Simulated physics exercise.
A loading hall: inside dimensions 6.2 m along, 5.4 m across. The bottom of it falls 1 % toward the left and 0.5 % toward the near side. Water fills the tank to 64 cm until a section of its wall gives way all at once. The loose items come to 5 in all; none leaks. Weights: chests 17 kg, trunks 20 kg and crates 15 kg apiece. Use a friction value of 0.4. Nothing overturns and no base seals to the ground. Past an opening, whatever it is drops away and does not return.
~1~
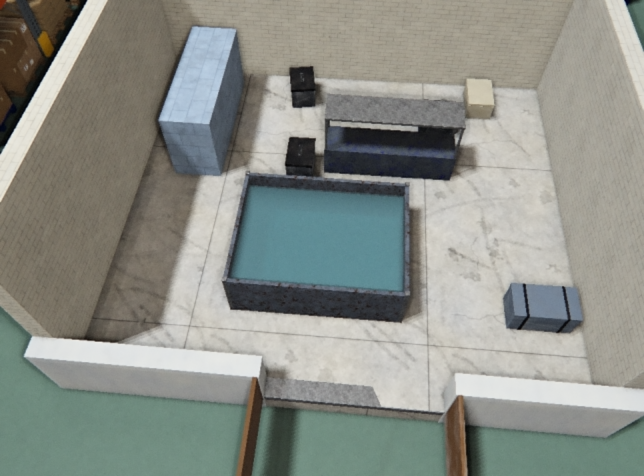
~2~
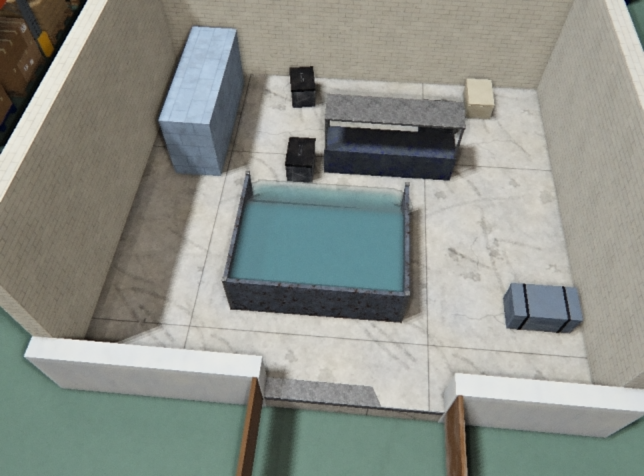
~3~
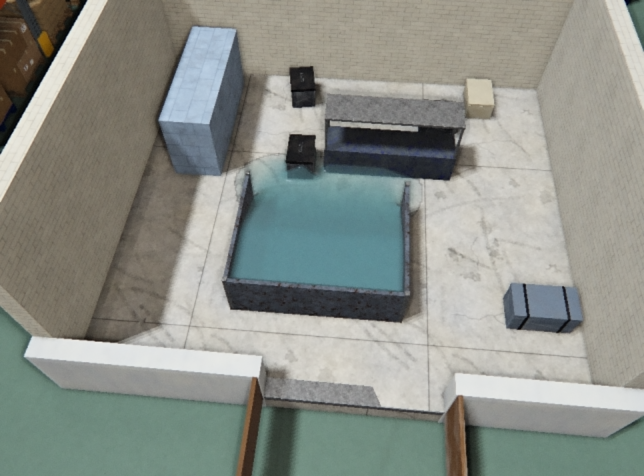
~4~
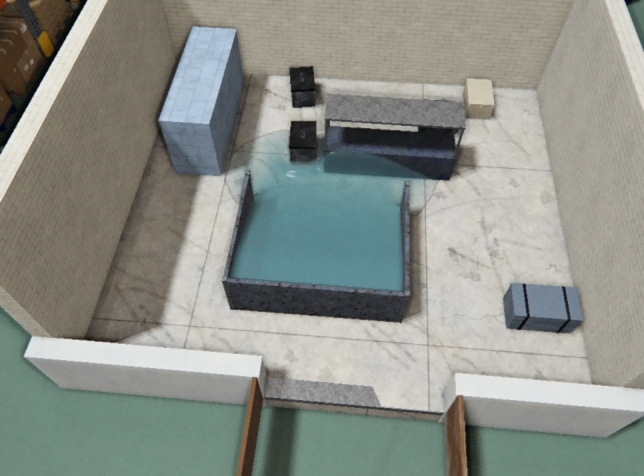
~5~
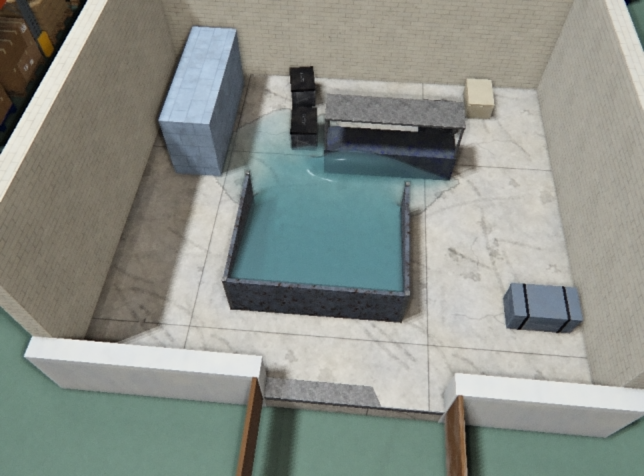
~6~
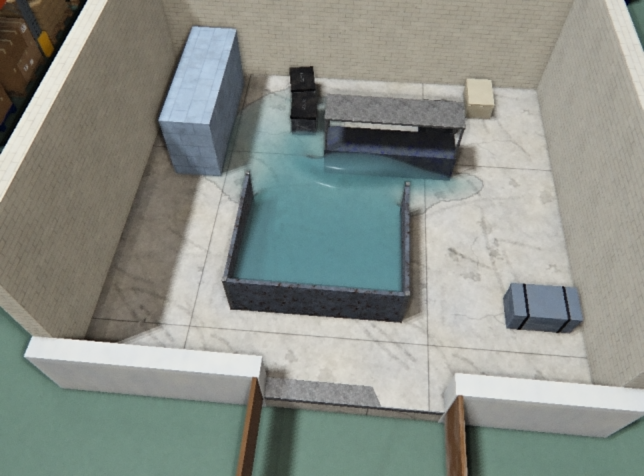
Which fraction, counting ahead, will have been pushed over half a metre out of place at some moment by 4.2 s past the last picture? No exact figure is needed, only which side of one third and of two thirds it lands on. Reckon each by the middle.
The result is large, two thirds upward.
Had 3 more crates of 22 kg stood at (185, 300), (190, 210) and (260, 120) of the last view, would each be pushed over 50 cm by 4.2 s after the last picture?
In turn: Less, short of it, over.
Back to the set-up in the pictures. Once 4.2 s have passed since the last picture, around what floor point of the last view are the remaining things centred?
Somewhere near (455, 172).
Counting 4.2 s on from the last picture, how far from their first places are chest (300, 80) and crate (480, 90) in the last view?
Log: Item 1 = 300 cm; item 2 = 60 cm.
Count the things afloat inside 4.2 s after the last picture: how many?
3 of them.
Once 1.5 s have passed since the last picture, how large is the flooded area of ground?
Wet area: Approx. 17 m2.
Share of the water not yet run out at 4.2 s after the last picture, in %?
Still held: Near 100 %.
Then, 0.4 s after the last picture 1 of 5 are over 50 cm from their spots; 0 afloat.
Then, 1.5 s after the last picture 1 of 5 are over 50 cm from their spots; 2 afloat.
Then, 2.8 s after the last picture 4 of 5 are over 50 cm from their spots; 1 afloat.
Then, 4.2 s after the last picture 5 of 5 are over 50 cm from their spots, and 5 have been at some point; 3 afloat.
